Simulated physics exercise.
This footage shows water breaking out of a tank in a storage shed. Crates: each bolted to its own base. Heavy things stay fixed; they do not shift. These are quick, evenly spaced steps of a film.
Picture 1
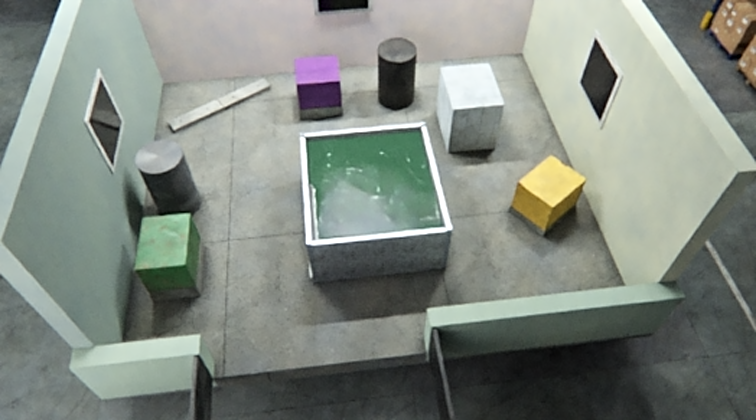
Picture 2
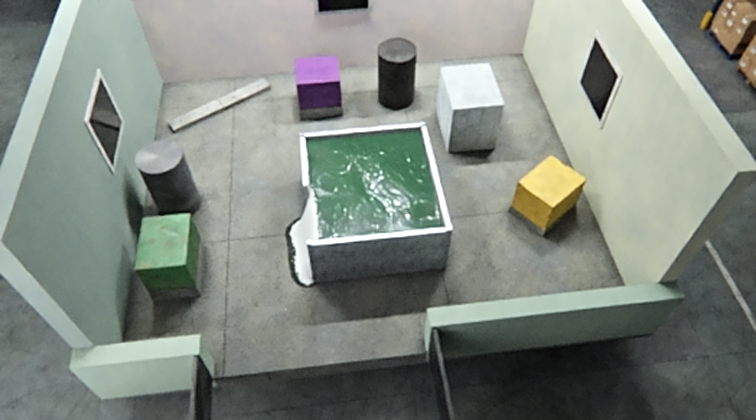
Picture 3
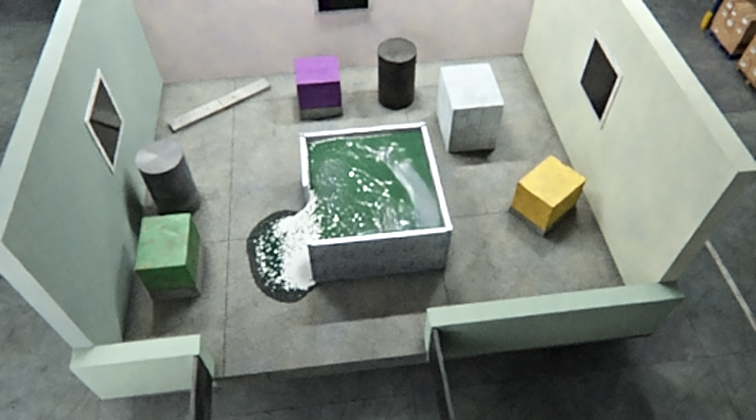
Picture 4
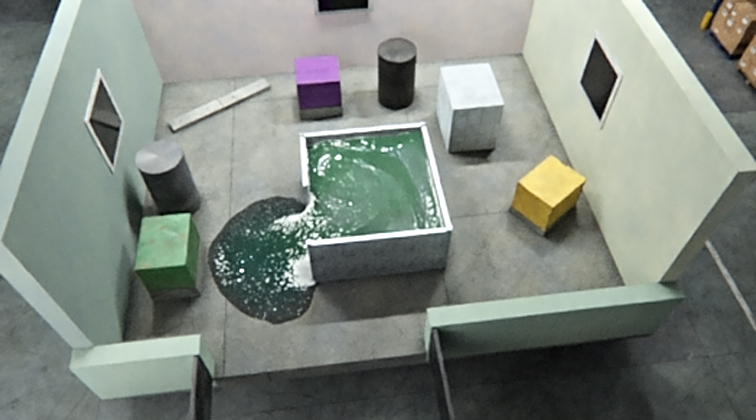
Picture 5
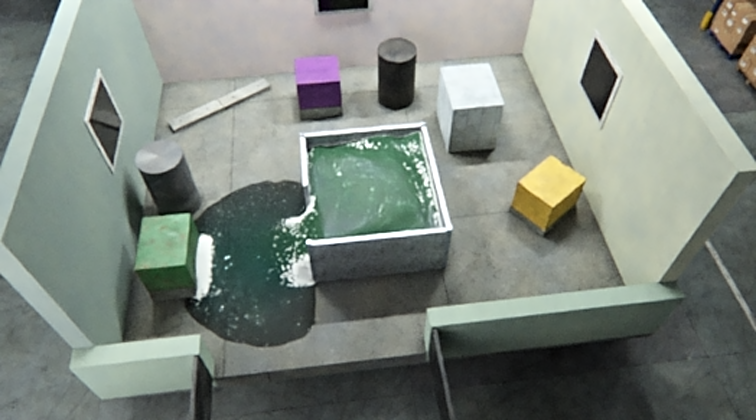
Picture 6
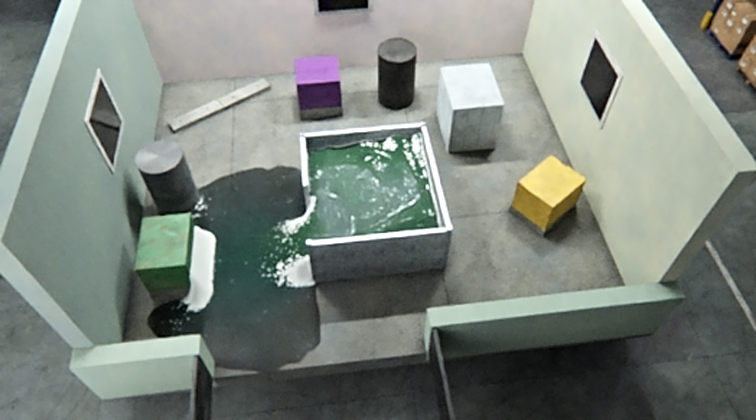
Green water pours from the tank's left side and spreads across the floor around the green block.
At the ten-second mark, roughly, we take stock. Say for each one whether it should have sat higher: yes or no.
Green crate - yes; yellow crate - no; purple crate - no.
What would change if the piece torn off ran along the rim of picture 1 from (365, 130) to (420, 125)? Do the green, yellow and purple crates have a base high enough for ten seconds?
As I see it, the green crate avoids the flood, the yellow crate is overtopped and the purple crate is overtopped.
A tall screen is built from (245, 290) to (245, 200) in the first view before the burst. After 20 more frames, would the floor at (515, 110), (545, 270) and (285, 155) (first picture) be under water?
One by one: Spared, spared, soaked.
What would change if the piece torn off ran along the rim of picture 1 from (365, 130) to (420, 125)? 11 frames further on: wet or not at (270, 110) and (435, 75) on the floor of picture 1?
Well, the first one's sitting in a puddle and the next one's sitting in a puddle.
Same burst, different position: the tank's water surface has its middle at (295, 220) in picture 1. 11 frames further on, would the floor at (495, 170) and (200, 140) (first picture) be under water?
The first is not reached, and then the second is wetted.
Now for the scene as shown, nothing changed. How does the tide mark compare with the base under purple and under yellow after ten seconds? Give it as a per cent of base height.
Roughly 80 percent, then 60 percent.
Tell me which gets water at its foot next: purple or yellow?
It's the purple-painted one.
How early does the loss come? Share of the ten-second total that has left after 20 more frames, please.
Estimated share: Close to 30 %.
A moment on, water covers 20 % of the floor; the green crate water round its plinth, the yellow crate not reached, the purple crate not reached.
Next, water covers 30 % of the floor; the green crate water round its plinth, the yellow crate not reached, the purple crate water round its plinth.
Then, water covers 45 % of the floor; the green crate water round its plinth, the yellow crate not reached, the purple crate water round its plinth.
Later, water covers 65 % of the floor; the green crate water round its plinth, the yellow crate not reached, the purple crate water round its plinth.
In the end, water covers 90 % of the floor; the green crate was topped, the yellow crate stayed above the water, the purple crate stayed above the water.
